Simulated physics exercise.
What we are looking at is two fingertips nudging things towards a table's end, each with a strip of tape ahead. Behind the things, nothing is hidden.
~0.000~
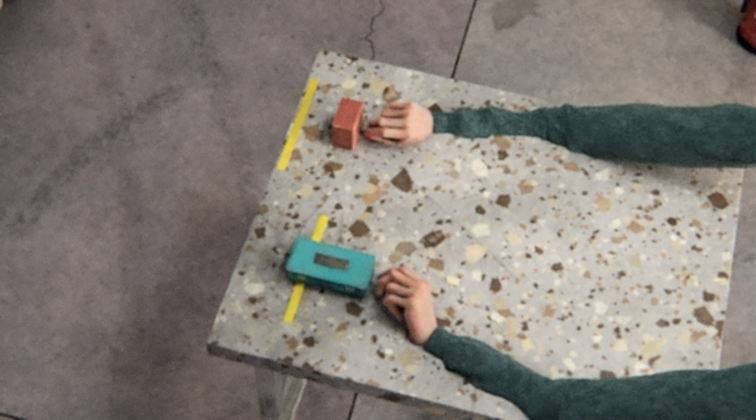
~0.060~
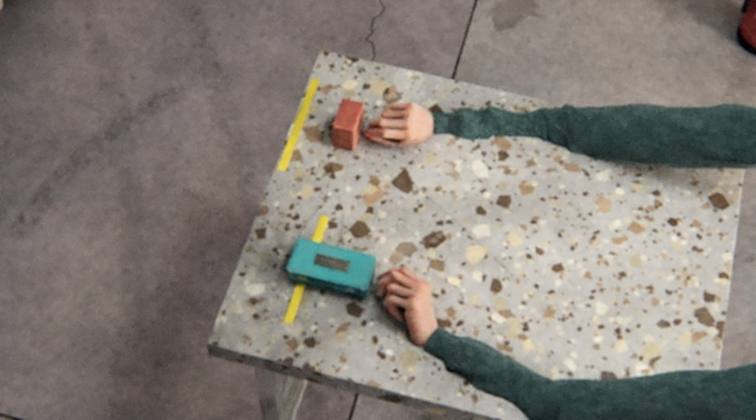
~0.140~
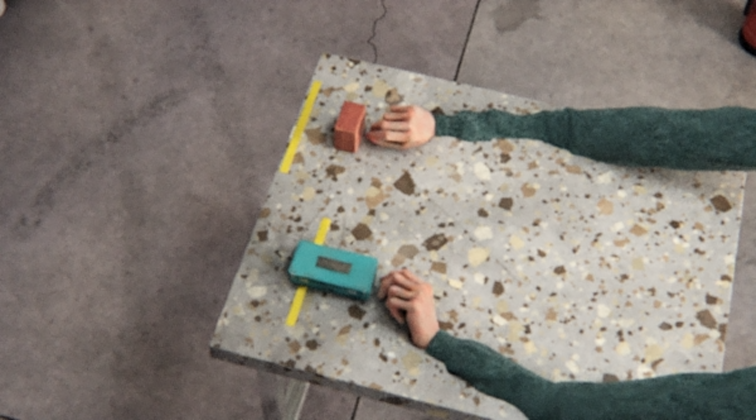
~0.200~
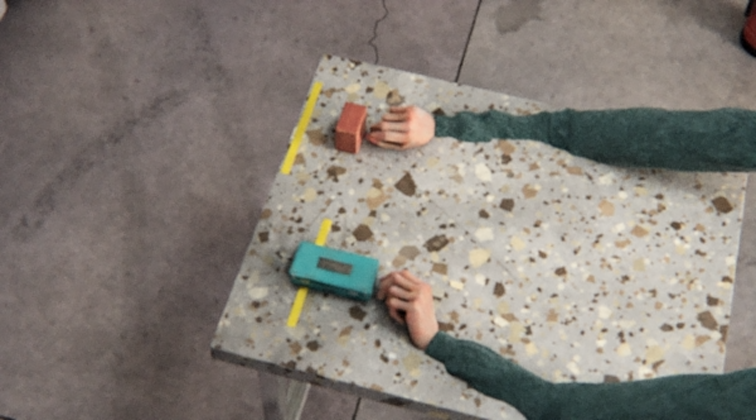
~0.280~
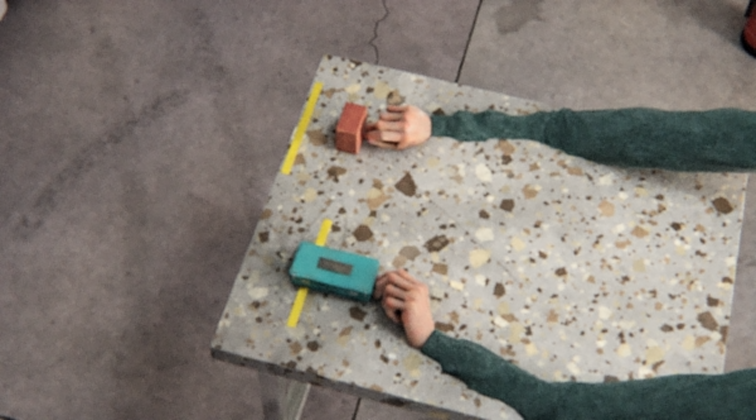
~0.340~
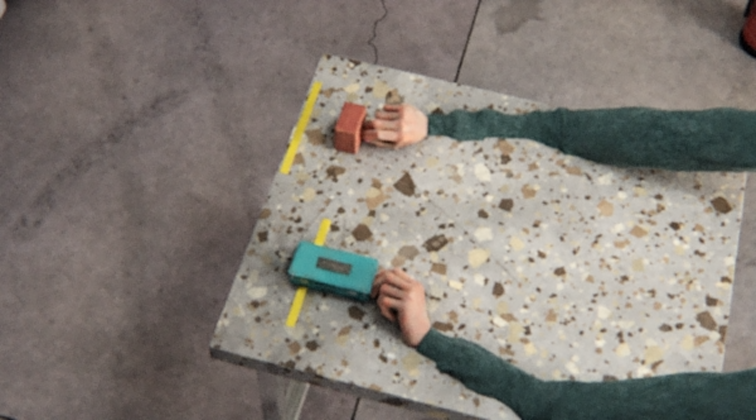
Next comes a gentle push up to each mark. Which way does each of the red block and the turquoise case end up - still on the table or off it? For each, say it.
Here the red block has fallen off, the turquoise case is still on the table.
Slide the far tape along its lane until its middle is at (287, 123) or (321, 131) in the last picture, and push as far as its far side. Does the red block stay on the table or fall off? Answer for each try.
Note - try 1 lost over the side, try 2 safe on top.
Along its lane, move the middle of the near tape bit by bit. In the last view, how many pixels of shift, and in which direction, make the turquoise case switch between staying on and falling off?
Move it left about 24 pixels and it flips.
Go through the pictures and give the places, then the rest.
Red block (347, 124); turquoise case (332, 268), in the first picture.
Turquoise case (332, 269), in the second picture.
Red block (350, 127), in the third picture.
Turquoise case (335, 272), in the fourth picture.
Red block (351, 128), in the fifth picture.
Red block (350, 128); turquoise case (334, 272), in the sixth picture.
Around 1.78 s, red block leaning 35° off how it started near (280, 115); turquoise case travelled about its own width near (266, 255).
Around 2.08 s, red block in the air near (256, 247); turquoise case travelled about its own width near (265, 254).
Finally (2.4 s), the red block falls off the table; the turquoise case remains on top, near (265, 254).
